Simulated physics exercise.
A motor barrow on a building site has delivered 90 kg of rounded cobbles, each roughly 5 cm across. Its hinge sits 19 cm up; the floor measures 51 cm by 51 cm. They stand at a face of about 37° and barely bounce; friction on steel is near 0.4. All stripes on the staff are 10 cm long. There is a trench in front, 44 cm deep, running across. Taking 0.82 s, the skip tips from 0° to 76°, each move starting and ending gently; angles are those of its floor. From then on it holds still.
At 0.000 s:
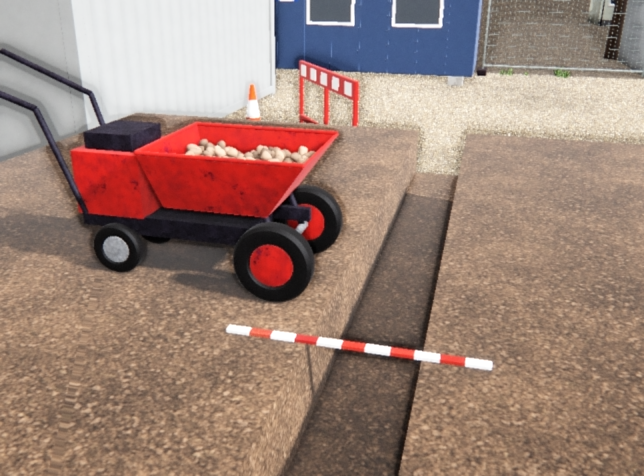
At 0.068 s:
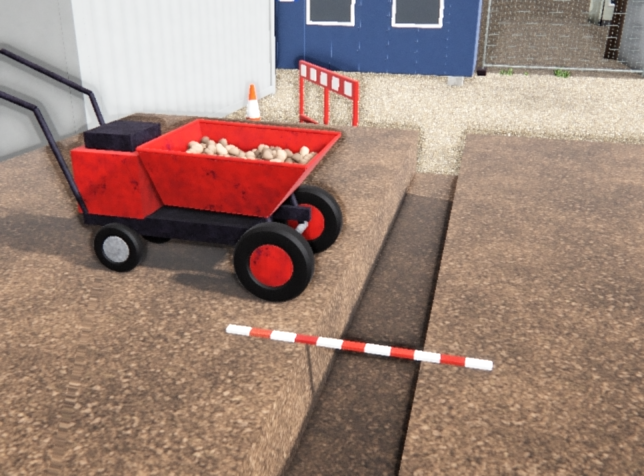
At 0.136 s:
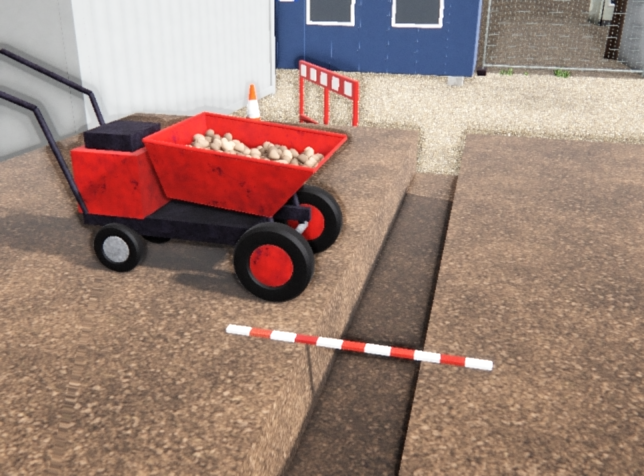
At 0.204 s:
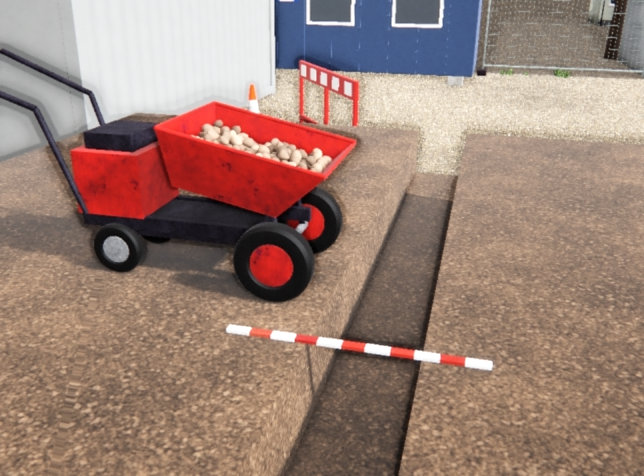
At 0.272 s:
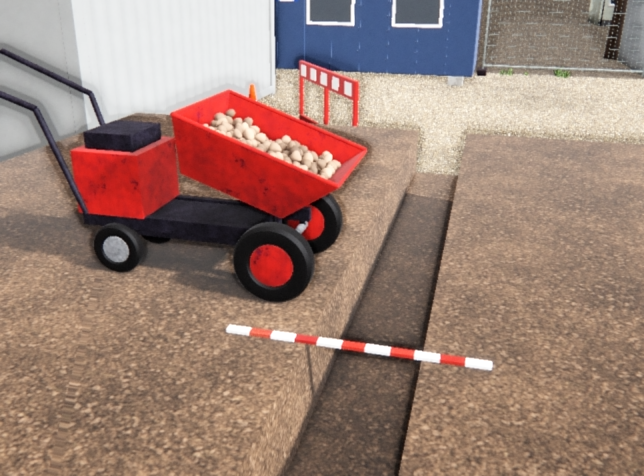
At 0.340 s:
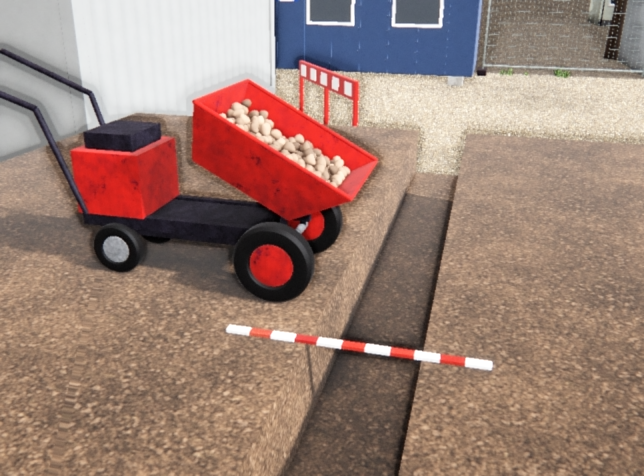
A building site with brown gritty ground is seen from a raised, fixed viewpoint, with a blue building, a pale wall and a mesh fence behind. A red motor barrow holding pale rounded cobbles stands at left beside a narrow trench crossed by a red-and-white staff, near a cone and barrier. The skip, level at first, tilts steadily steeper, its rear rising and its lip lowering rightward, while the wheels stay still.
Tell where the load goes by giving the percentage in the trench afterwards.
About 65 per cent of the load is in the trench.
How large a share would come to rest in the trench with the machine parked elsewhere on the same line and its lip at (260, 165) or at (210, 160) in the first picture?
About 100 and 85 per cent.
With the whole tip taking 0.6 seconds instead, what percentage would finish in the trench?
Roughly 50 per cent would.
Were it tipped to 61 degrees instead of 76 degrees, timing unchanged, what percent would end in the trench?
Roughly 50 per cent would end in the trench.
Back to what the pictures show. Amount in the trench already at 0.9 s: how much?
By that moment, roughly 25 per cent of the load.
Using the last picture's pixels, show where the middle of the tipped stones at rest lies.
Around (415, 358).
After 0.6 s the floor is at 65°; 100 % in the skip; the foremost stones are at (377, 226).
After 0.9 s the floor is at 76°; 65 % in the skip, 26 % in the trench, 9 % past the trench; the foremost stones are at (458, 291).
After 1.3 s the floor is at 76°; 13 % in the skip, 51 % in the trench, 36 % past the trench; the foremost stones are at (584, 301).
After 3.2 s the floor is at 76°; 0 % in the skip, 65 % in the trench, 35 % past the trench; the foremost stones are past the picture's edge.
